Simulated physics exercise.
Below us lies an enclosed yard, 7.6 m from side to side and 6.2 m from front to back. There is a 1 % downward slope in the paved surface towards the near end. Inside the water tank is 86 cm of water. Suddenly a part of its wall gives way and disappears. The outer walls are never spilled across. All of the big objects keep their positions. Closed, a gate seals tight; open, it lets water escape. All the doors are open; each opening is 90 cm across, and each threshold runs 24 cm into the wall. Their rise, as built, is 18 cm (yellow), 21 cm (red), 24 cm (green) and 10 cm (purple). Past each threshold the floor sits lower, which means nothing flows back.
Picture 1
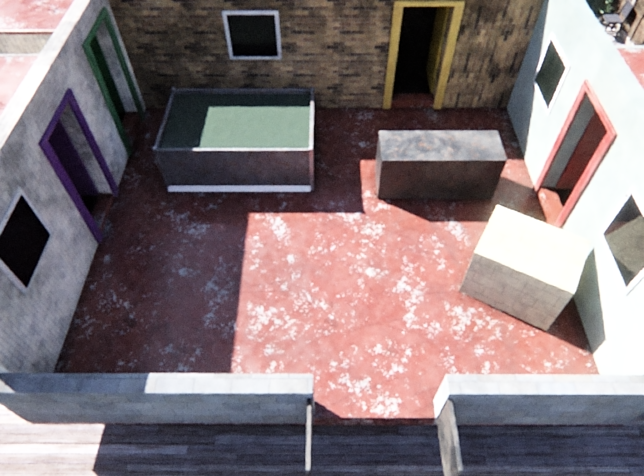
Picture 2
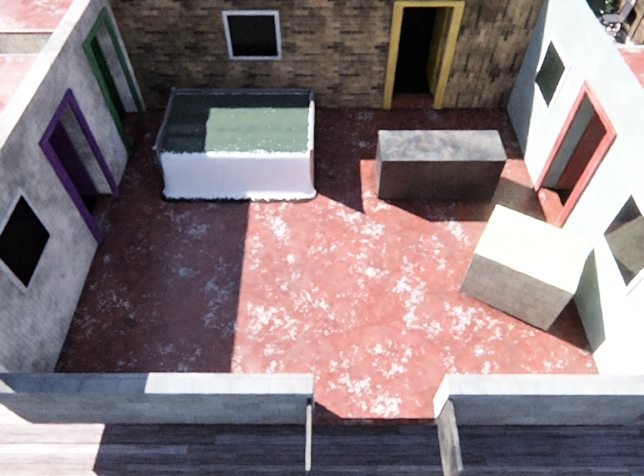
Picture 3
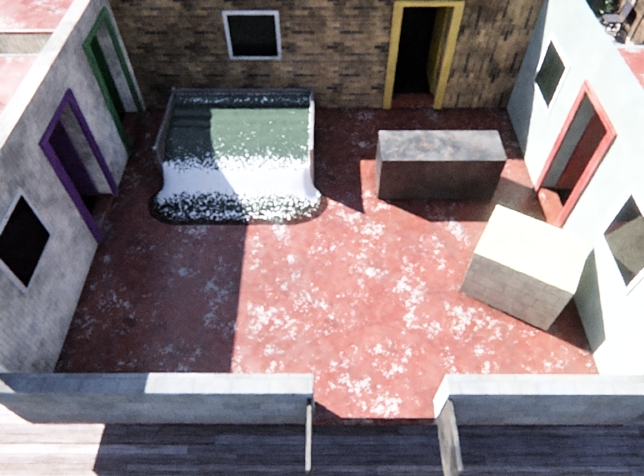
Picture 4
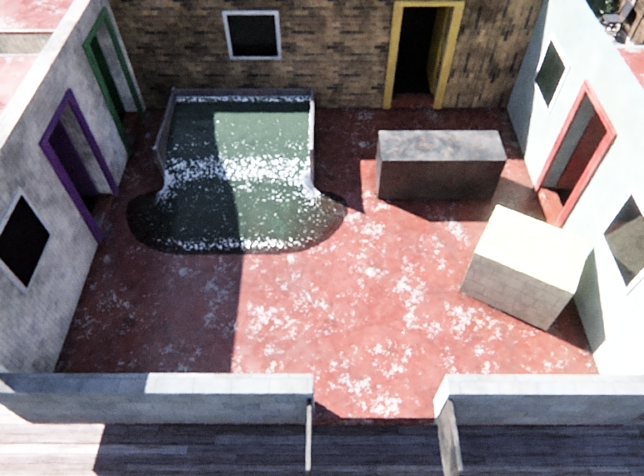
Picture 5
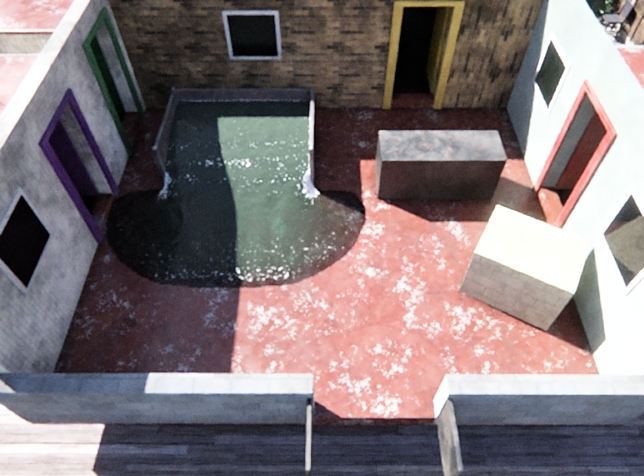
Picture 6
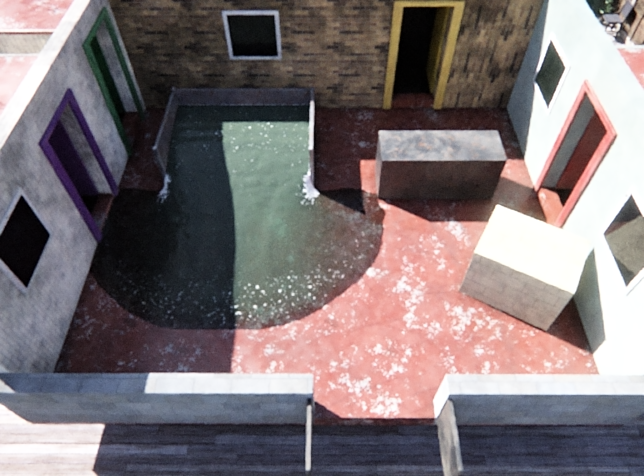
In a walled yard with a red floor and colored doorways, the front side of a rectangular tank vanishes and greenish water pours out, foaming at first, then spreading across the floor in a widening rounded pool that reaches the purple doorway.
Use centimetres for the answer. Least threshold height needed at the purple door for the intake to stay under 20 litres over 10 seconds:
9.5 cm or so.
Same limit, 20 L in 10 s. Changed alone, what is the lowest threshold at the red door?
Red: Roughly 9.0 cm.
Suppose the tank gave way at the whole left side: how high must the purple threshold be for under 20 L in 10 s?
Near 25 cm.
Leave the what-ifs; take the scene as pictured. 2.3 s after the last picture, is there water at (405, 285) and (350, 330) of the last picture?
Note: Point one reached; point two reached.
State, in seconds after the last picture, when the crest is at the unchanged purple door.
I'd guess close to 3.5 seconds.
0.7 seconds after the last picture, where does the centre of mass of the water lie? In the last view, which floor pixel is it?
Around (232, 233).
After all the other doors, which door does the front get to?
Last: Yellow.
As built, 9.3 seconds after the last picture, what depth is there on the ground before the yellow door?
About 3.5 cm.
Then, 0.7 s after the last picture water covers 50 % of the floor, deepest (50 cm) near (205, 398); 9 cm at the purple door, 0 litres in over its 10 cm threshold.
Then, 2.3 s after the last picture water covers 55 % of the floor, deepest (35 cm) near (59, 398); 4 cm at the purple door, 2 litres in over its 10 cm threshold.
Then, 9.3 s after the last picture water covers 95 % of the floor, deepest (12 cm) near (465, 239); 6 cm at the purple door, 16 litres in over its 10 cm threshold.
At the purple door as built, the water peaked near 14 cm, 3.7 s after the last picture.
Run again over the same 10 s with other heights there, 33 litres in over 8 cm, 9 litres over 11 cm. The limit of 20 litres is kept from about 9.5 cm up.
